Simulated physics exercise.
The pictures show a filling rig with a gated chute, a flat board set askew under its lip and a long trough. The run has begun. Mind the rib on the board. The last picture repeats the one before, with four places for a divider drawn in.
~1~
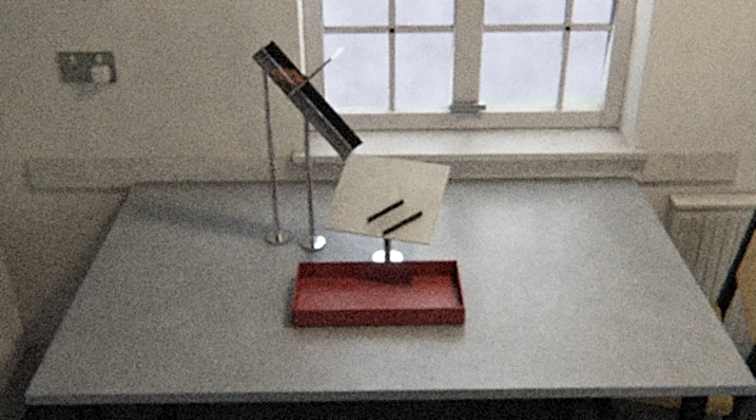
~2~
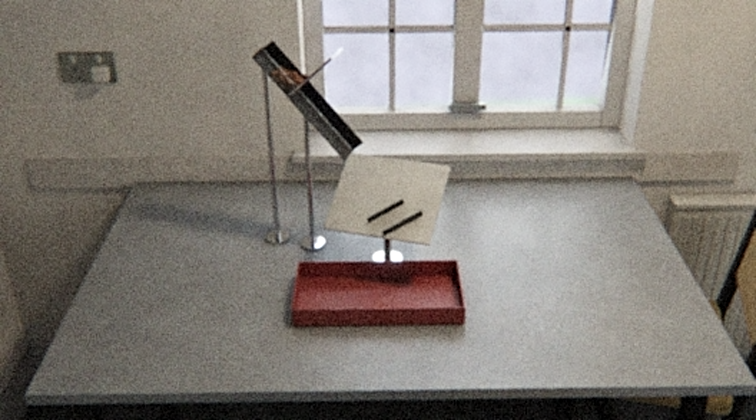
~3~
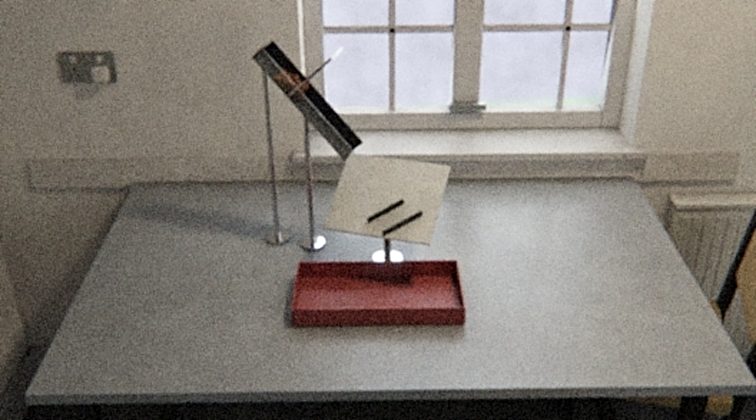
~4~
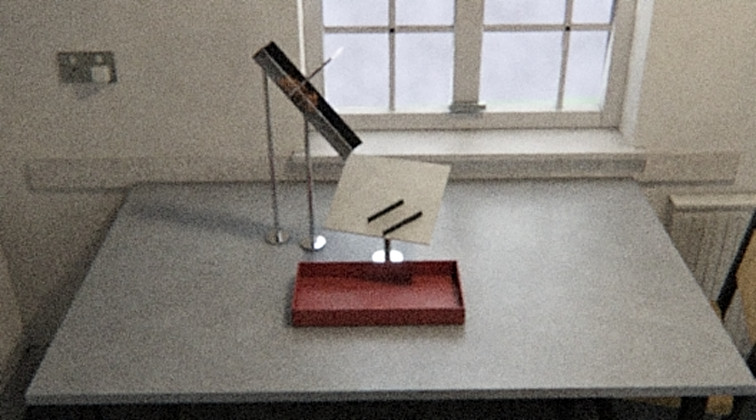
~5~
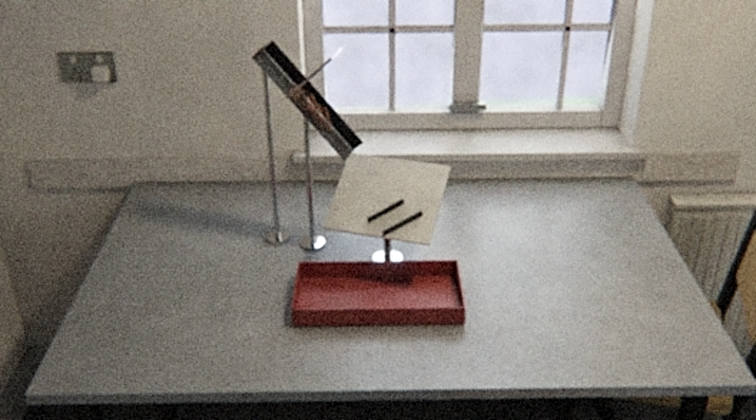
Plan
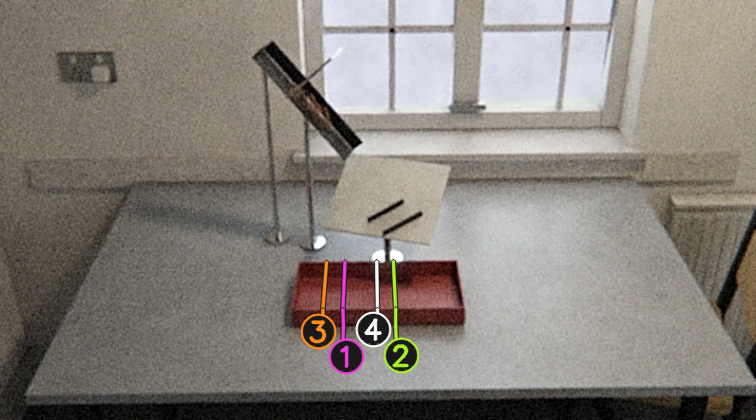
At the start, a brownish load sits near the top of a steep, dark chute on two metal stands, above a pale tilted board with two dark ribs and an empty red trough. The load then slides down the chute to the right, stretching out partway toward the lip, while everything else stays still.
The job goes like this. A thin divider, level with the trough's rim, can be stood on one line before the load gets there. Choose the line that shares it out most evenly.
1 is best.
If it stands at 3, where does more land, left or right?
The right side.
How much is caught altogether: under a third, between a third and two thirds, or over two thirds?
About that: Over two thirds.
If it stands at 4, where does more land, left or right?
The left side.
On the marked copy, line 1 crosses the front rim at (342, 309); line 2 crosses the front rim at (395, 308); line 3 crosses the front rim at (322, 309); line 4 crosses the front rim at (377, 308).
If 1 is chosen, of what is caught, roughly half on the left of the divider, roughly half on the right.
If 2 is chosen, of what is caught, the larger part on the left of the divider, about a tenth on the right.
If 3 is chosen, of what is caught, about a tenth on the left of the divider, almost all on the right.
If 4 is chosen, of what is caught, the larger part on the left of the divider, roughly a quarter on the right.
